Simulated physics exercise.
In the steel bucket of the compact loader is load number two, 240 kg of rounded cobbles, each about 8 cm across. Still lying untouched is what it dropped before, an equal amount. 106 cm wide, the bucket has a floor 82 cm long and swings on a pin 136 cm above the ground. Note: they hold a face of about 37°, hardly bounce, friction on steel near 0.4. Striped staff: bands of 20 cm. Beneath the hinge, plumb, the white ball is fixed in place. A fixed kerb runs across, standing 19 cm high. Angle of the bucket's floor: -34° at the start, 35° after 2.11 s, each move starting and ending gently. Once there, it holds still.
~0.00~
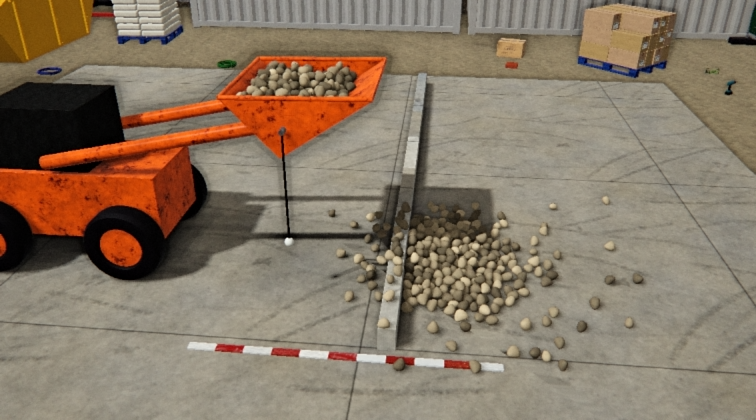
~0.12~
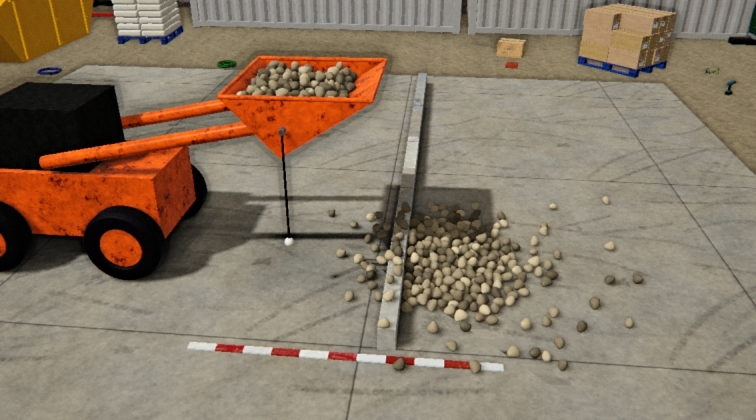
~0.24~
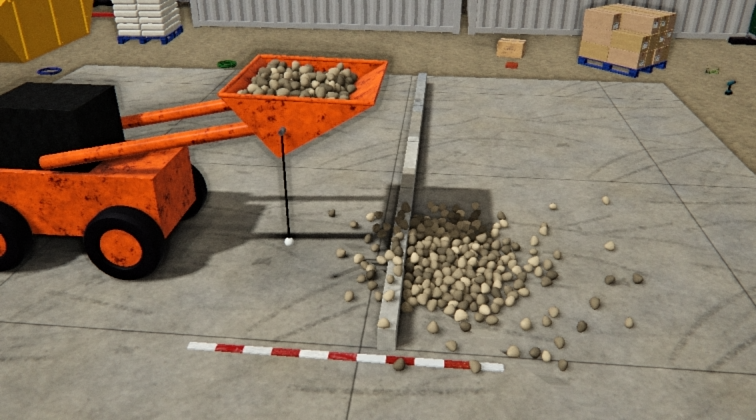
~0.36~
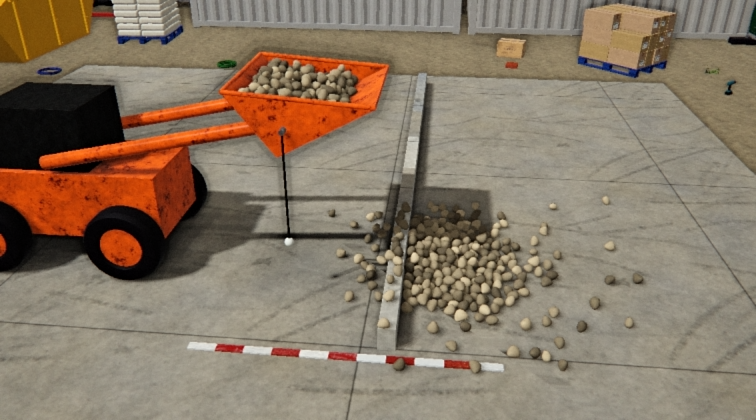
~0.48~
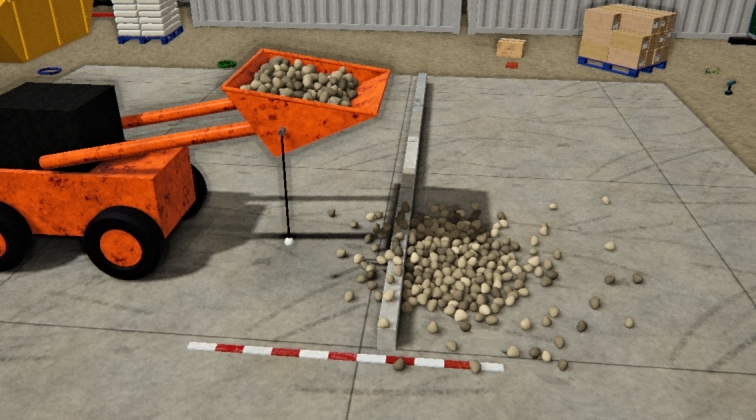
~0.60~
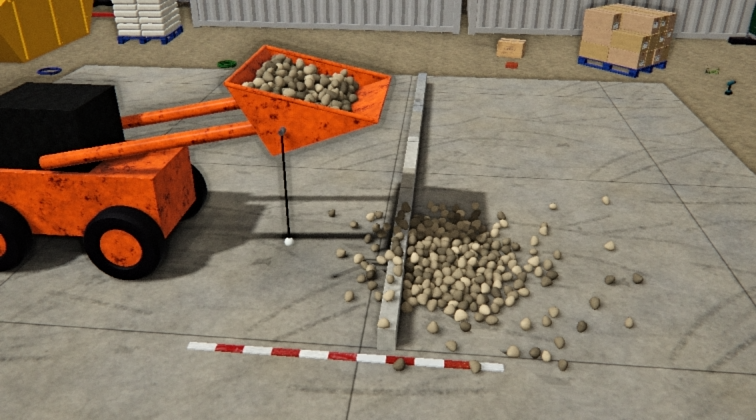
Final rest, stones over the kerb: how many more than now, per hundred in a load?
68 per hundred.
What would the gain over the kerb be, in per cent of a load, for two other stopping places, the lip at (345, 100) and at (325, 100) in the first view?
Around 25 percent, then around 5 percent.
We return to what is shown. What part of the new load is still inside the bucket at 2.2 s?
It keeps some 25 percent of its load.
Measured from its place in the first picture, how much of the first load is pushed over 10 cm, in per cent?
Close to 10 per cent.
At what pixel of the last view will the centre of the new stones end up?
Roughly pixel (424, 247) in the last view.
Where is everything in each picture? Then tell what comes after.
The first picture shows lip at (373, 100), floor tilted -34°, highest stones at (290, 72). The earlier load is highest near (395, 250), 23 cm above ground level, 11 % on this side of the kerb, 89 % over the kerb.
In the second picture, the bucket is at -33°, its lip at (373, 101); the top of the load is at (283, 71); the stones move at 0.0 m/s on average.
In the third picture, the bucket is at -32°, its lip at (374, 104); the top of the load is at (284, 71); the stones move at 0.1 m/s on average.
In the fourth picture, the bucket is at -29°, its lip at (375, 108); the top of the load is at (278, 70); the stones move at 0.1 m/s on average.
The fifth picture shows lip at (377, 114), floor tilted -25°, highest stones at (278, 68); the stones move at 0.1 m/s on average.
The sixth picture shows lip at (378, 122), floor tilted -20°, highest stones at (277, 65); the stones move at 0.1 m/s on average.
After 1.6 s the floor is at 24°; in per cent of one load, 99 in the bucket, 12 on this side of the kerb, 89 over the kerb; the foremost stones are at (602, 265).
After 2.2 s the floor is at 35°; in per cent of one load, 25 in the bucket, 59 on this side of the kerb, 116 over the kerb; the foremost stones are at (602, 265).
After 2.6 s the floor is at 35°; in per cent of one load, 0 in the bucket, 55 on this side of the kerb, 145 over the kerb; the foremost stones are at (602, 265).
After 5.1 s the floor is at 35°; in per cent of one load, 0 in the bucket, 42 on this side of the kerb, 158 over the kerb; the foremost stones are at (598, 252). Net gain over the kerb, 68.
